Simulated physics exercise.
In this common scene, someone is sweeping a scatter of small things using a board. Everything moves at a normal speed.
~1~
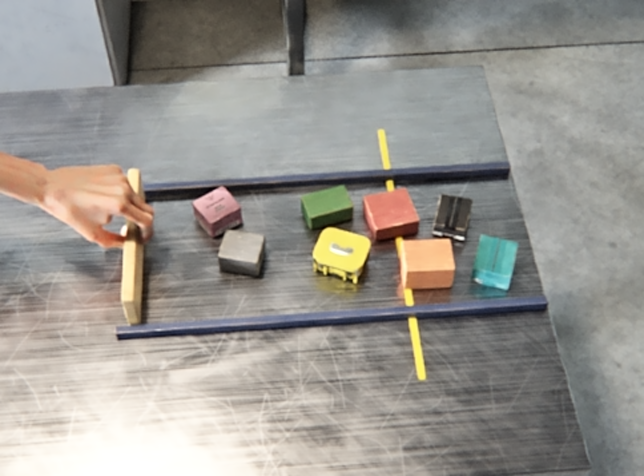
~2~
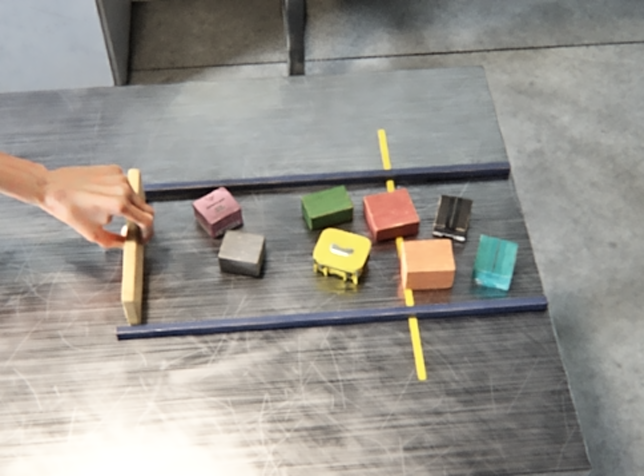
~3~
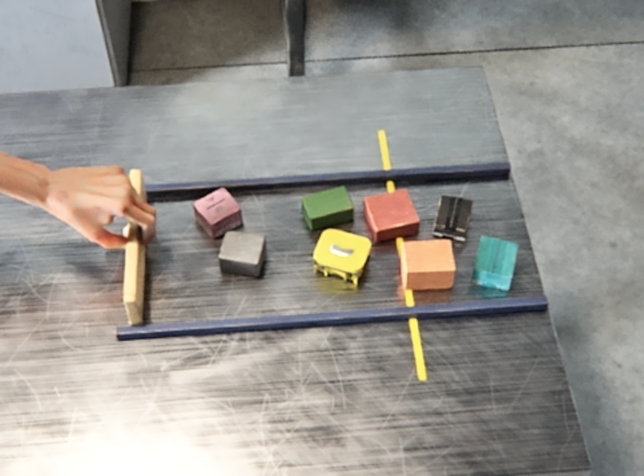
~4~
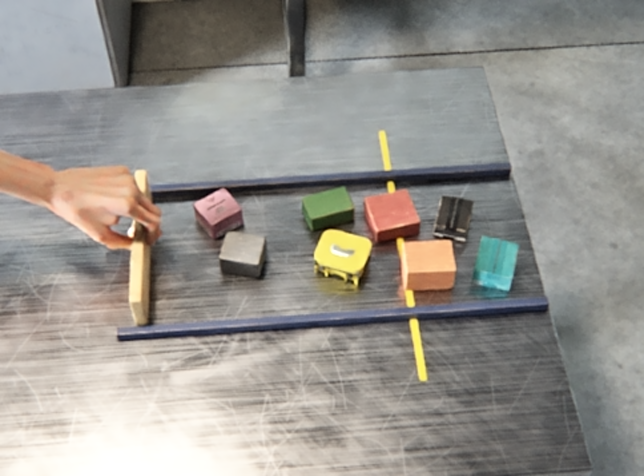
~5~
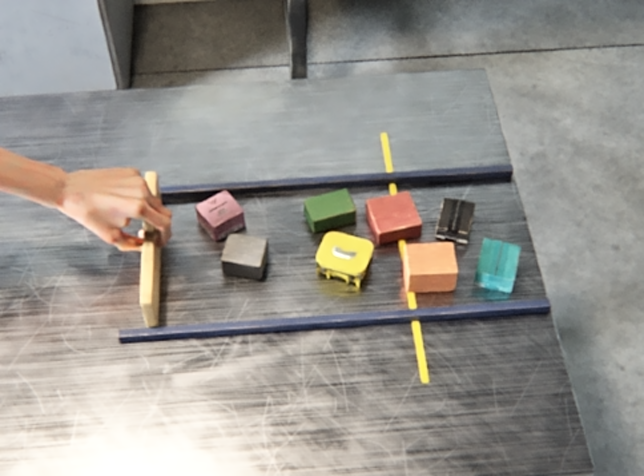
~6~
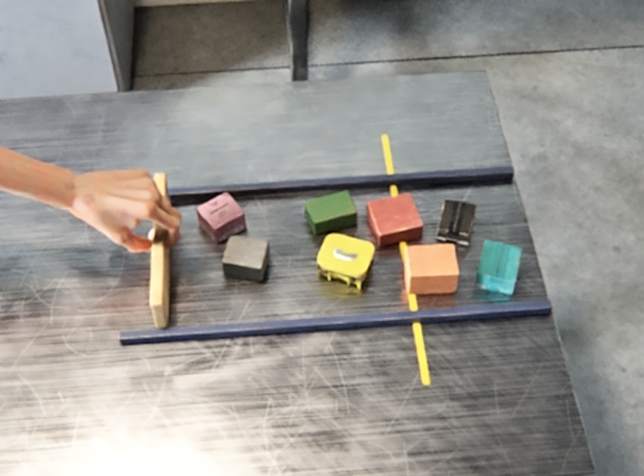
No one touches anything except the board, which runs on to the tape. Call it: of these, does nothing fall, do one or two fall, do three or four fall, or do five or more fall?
One or two fall.
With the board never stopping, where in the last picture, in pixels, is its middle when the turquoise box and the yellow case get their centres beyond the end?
The middle is at (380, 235) when it's the turquoise box, and at (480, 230) when it's the yellow case.
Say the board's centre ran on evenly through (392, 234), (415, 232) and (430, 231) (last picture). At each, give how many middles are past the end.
The counts would come out as 1, 1 and 2.
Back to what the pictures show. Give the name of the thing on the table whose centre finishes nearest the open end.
That would be the black box.
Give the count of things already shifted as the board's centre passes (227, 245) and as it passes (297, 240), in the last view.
Counting first: 2, next 5.
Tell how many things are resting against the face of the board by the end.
2 are in contact with it.
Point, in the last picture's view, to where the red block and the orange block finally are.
The red block ends at (488, 222) and the orange block at (517, 276).
A little later, none off yet; turquoise box at rest near (499, 267); black box at rest near (456, 222); orange block at rest near (431, 269).
Next, none off yet; turquoise box at rest near (499, 267); black box shifted a little near (476, 223); orange block shifted a little near (450, 270).
When it is over, the number that fall off is one or two; down, turquoise box.
